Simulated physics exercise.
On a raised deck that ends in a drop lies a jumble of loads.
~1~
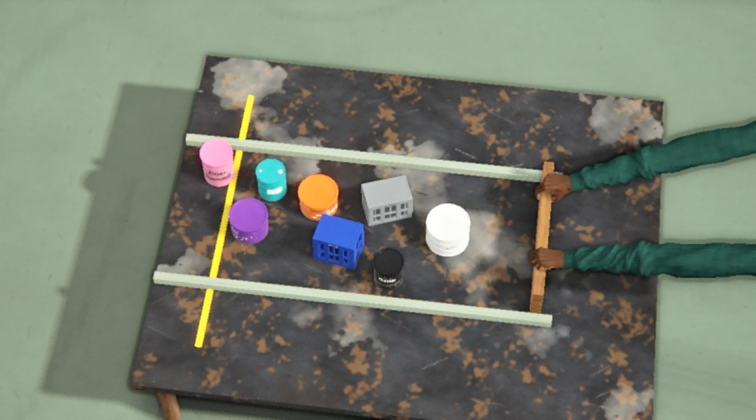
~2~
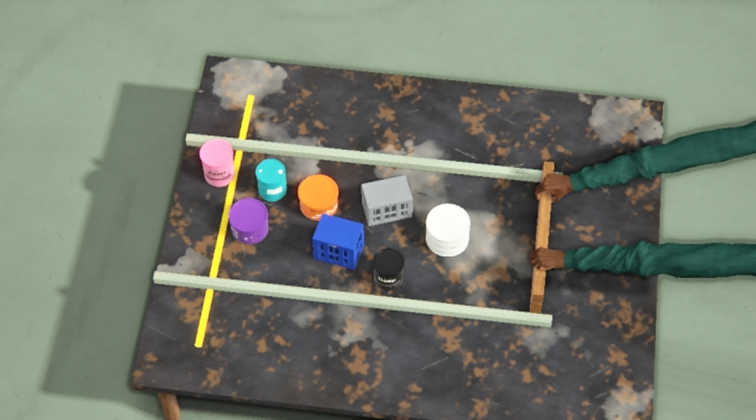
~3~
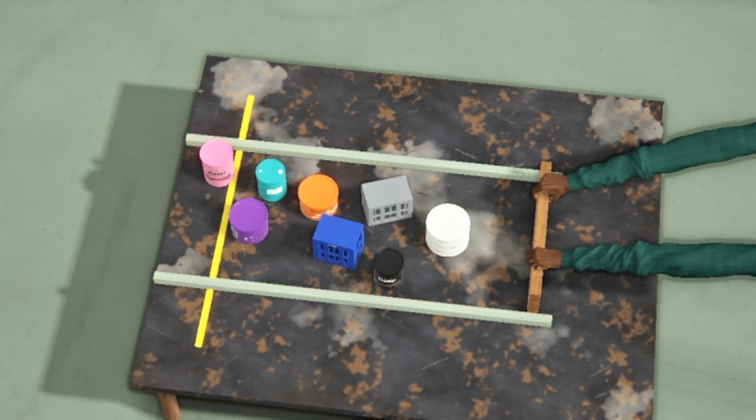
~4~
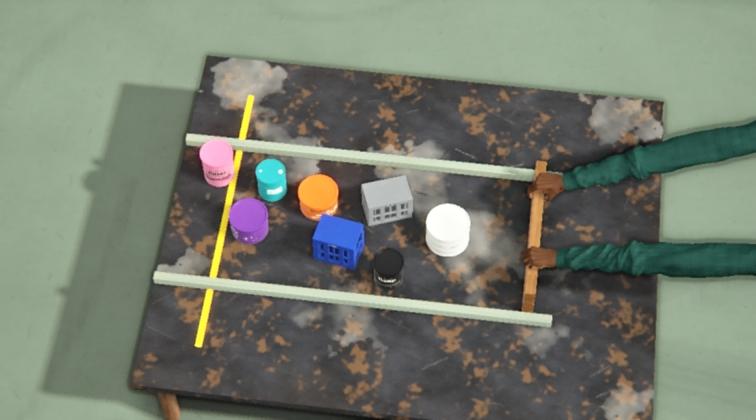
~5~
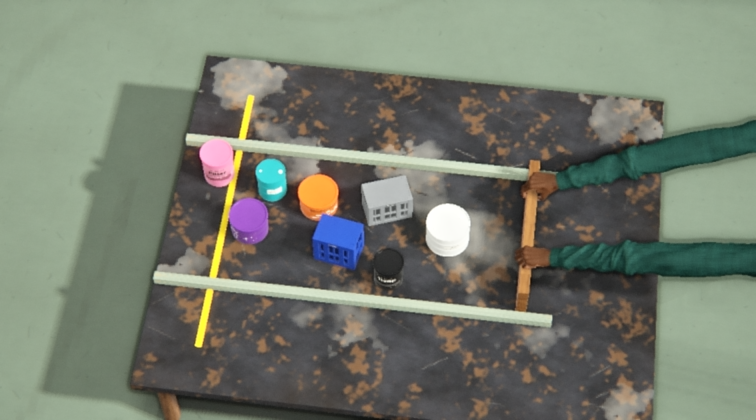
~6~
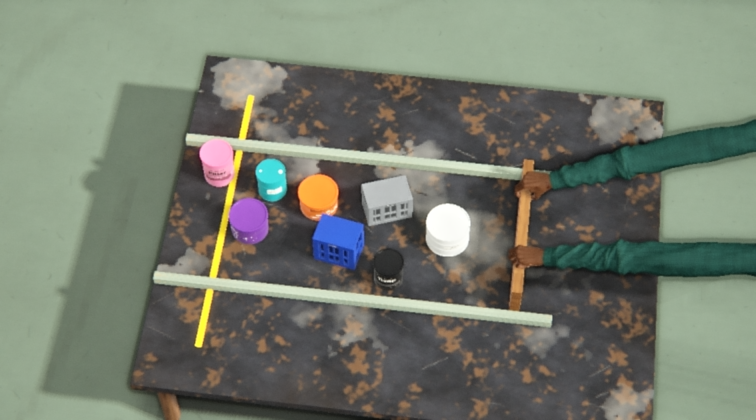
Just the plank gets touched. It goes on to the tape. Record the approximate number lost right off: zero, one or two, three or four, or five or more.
Number lost: Three or four.
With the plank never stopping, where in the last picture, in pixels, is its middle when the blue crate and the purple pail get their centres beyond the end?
I'd say about (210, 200) for the first one and about (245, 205) for the second.
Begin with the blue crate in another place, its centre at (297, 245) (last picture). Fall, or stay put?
Result: It stays aboard.
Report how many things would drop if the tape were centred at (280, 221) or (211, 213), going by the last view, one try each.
Respectively 0 and 4.
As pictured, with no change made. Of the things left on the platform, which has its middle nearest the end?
It's the blue crate that ends nearest.
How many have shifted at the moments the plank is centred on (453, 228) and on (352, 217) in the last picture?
The count reaches 1 first and 6 second.
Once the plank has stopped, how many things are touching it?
It touches 3.
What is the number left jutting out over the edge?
It would come to 1.
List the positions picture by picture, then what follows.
Pink pail (218, 163); purple pail (249, 222); turquoise canister (272, 180); plank (542, 238); tape (226, 215), in the first picture.
Purple pail (249, 222); blue crate (339, 242), in the second picture.
Turquoise canister (272, 180); black pail (388, 270), in the third picture.
Pink pail (218, 163); white canister (448, 230), in the fourth picture.
Purple pail (249, 222); plank (528, 236), in the fifth picture.
Pink pail (218, 163); purple pail (249, 222); turquoise canister (272, 180); plank (521, 235); tape (226, 215), in the sixth picture.
A little later, none off yet; pink pail at rest near (218, 163); purple pail at rest near (249, 222); turquoise canister at rest near (272, 180).
When it is over, the number that fall off is three or four; down, orange pail, turquoise canister, purple pail and pink pail.
